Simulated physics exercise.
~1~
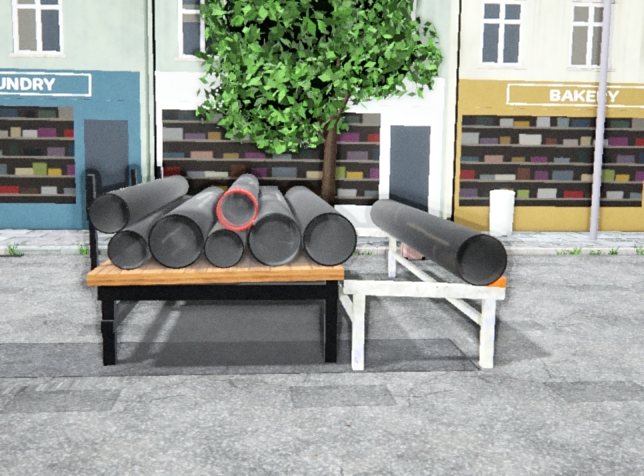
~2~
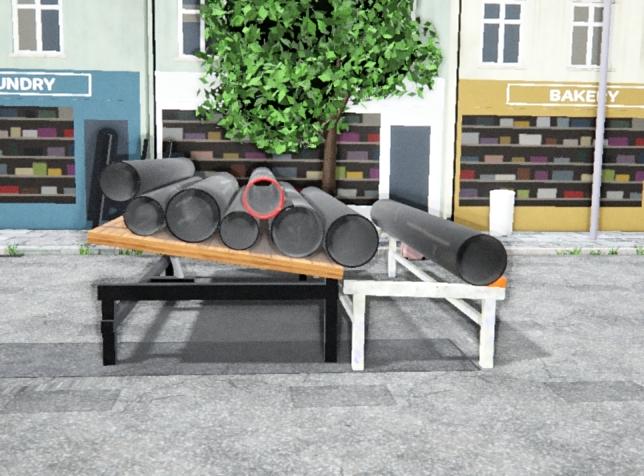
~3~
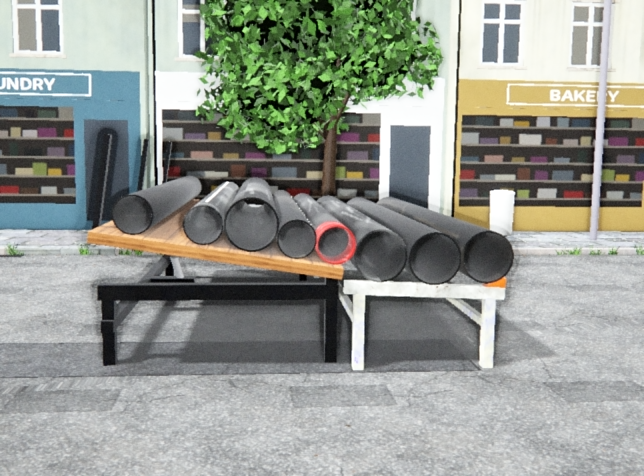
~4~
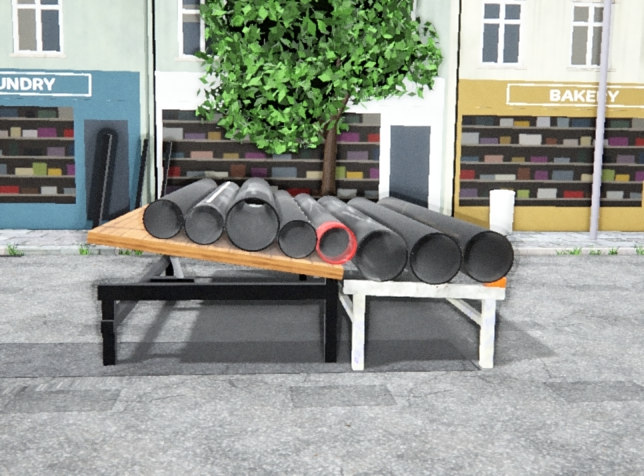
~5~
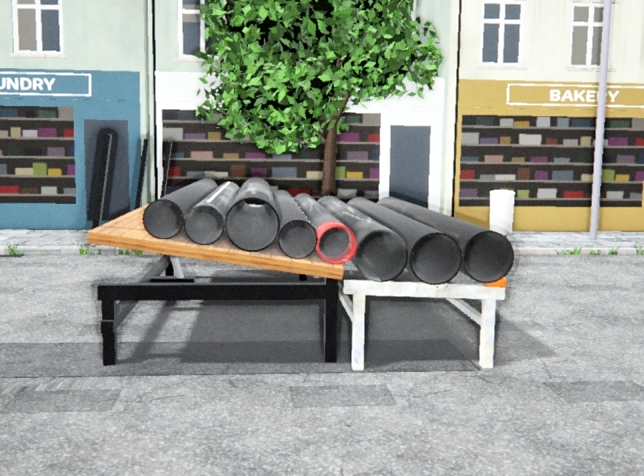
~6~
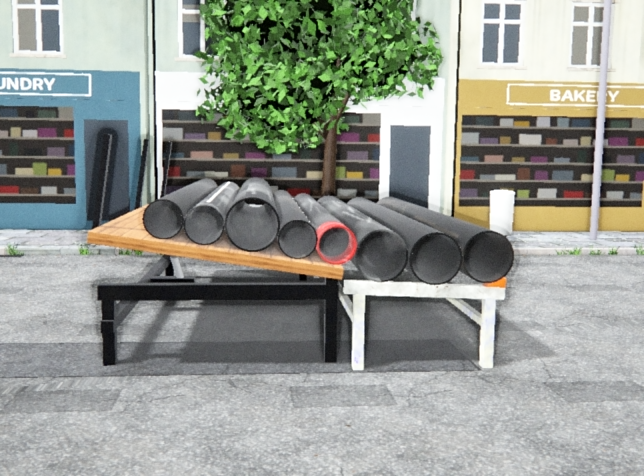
On a street in front of a laundry and a bakery, a wooden deck piled with dark pipes tilted to the right, and they rolled down against a lone pipe on the white rack, settling in a row with the red-marked one still on the deck.
